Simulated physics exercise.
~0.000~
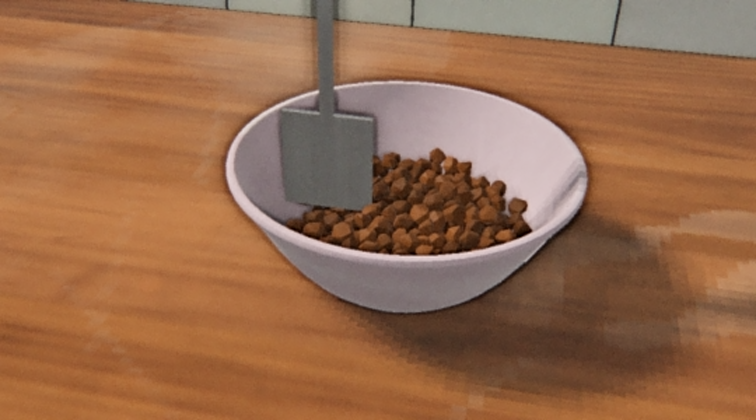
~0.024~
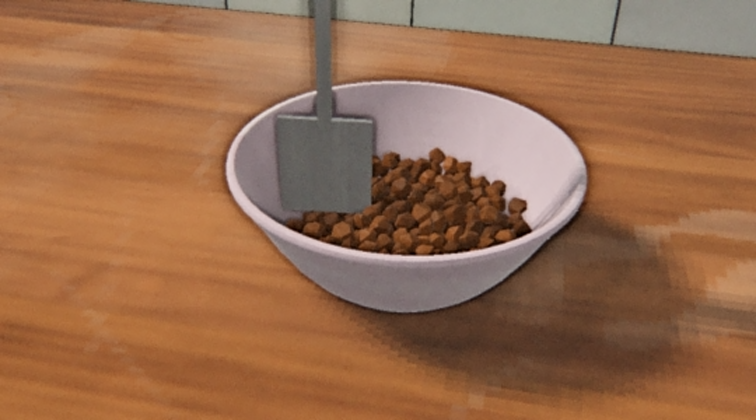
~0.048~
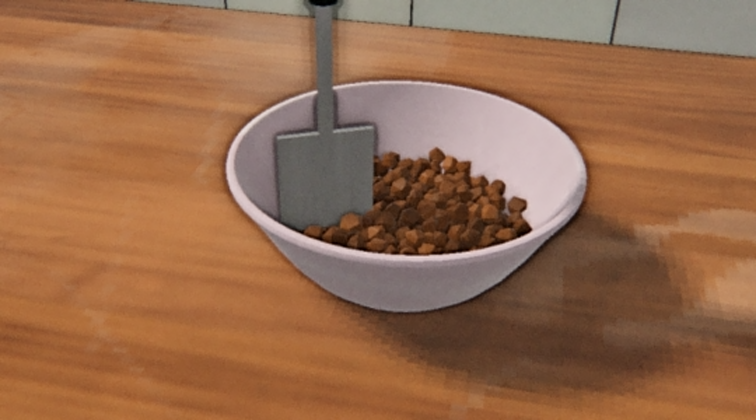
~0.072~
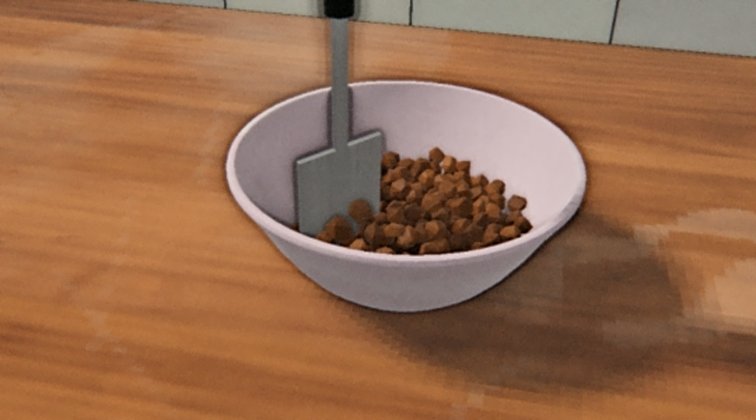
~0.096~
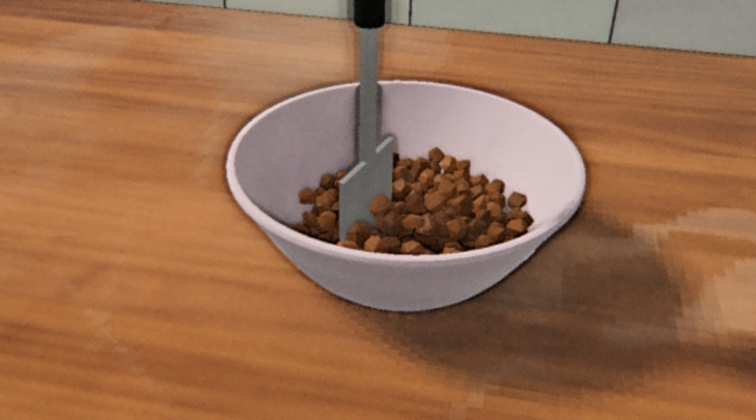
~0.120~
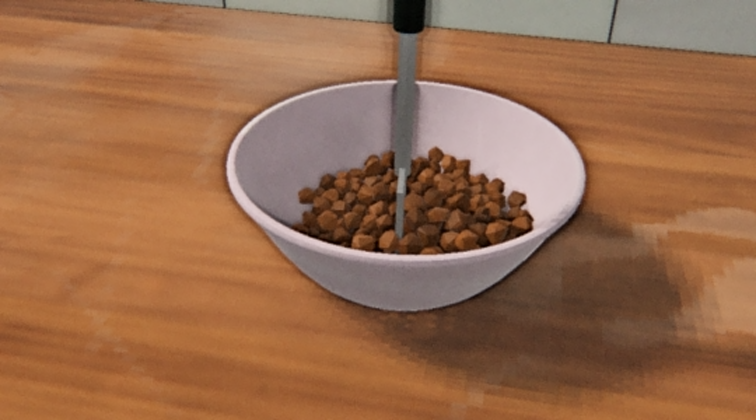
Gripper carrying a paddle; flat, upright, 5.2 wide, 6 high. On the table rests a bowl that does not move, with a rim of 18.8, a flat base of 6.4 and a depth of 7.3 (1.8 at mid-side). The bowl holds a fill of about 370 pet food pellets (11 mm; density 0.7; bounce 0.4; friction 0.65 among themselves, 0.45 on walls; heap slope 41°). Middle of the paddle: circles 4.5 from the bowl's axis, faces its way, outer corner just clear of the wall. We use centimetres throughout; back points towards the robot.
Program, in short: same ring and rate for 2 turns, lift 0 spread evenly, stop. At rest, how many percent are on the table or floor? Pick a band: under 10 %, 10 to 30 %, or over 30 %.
Band: Over 30 %.
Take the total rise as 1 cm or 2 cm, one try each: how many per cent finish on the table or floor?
Near 25 in a hundred, then 20 in a hundred.
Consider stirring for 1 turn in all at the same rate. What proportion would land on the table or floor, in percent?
Estimate: About 25 percent.
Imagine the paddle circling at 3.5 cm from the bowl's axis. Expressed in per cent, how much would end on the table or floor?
Near 35 percent.
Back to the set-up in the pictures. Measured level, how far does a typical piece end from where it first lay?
Roughly 10 cm.
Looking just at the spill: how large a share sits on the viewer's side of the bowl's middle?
Close to 40 in a hundred.
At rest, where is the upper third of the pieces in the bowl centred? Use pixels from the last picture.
It is centred around (392, 227).
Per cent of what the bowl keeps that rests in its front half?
Some 50 per cent.
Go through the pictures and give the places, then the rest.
In the first picture, the paddle neck at (326, 89), 0° round; upper third of the load around (416, 217), from x 295 to 520, top at y 160; 372 in the bowl.
In the second picture, the paddle neck at (324, 93), 7° round; upper third of the load around (416, 217), from x 295 to 520, top at y 155.
In the third picture, the paddle neck at (325, 106), 27° round; upper third of the load around (415, 218), from x 295 to 520, top at y 155.
In the fourth picture, the paddle neck at (340, 121), 51° round; upper third of the load around (421, 218), from x 300 to 520, top at y 155.
In the fifth picture, the paddle neck at (368, 132), 74° round; upper third of the load around (427, 219), from x 300 to 525, top at y 155.
In the sixth picture, the paddle neck at (404, 138), 97° round; upper third of the load around (441, 219), from x 300 to 525, top at y 155; 372 in the bowl.
After 0.37 s, 339° round, highest piece 12 above the table; 303 in the bowl, 23 on the table or floor, 46 in flight or on the tool.
After 0.62 s, 220° round, highest piece 10 above the table; 254 in the bowl, 103 on the table or floor, 15 in flight or on the tool.
After 0.94 s, 0° round, highest piece 5 above the table; 234 in the bowl, 137 on the table or floor, 1 in flight or on the tool.
After 1.64 s, 0° round, highest piece 5 above the table; 234 in the bowl, 138 on the table or floor.
In the end, 234 in the bowl, 138 on the table or floor. That is 37 % on the table or floor.
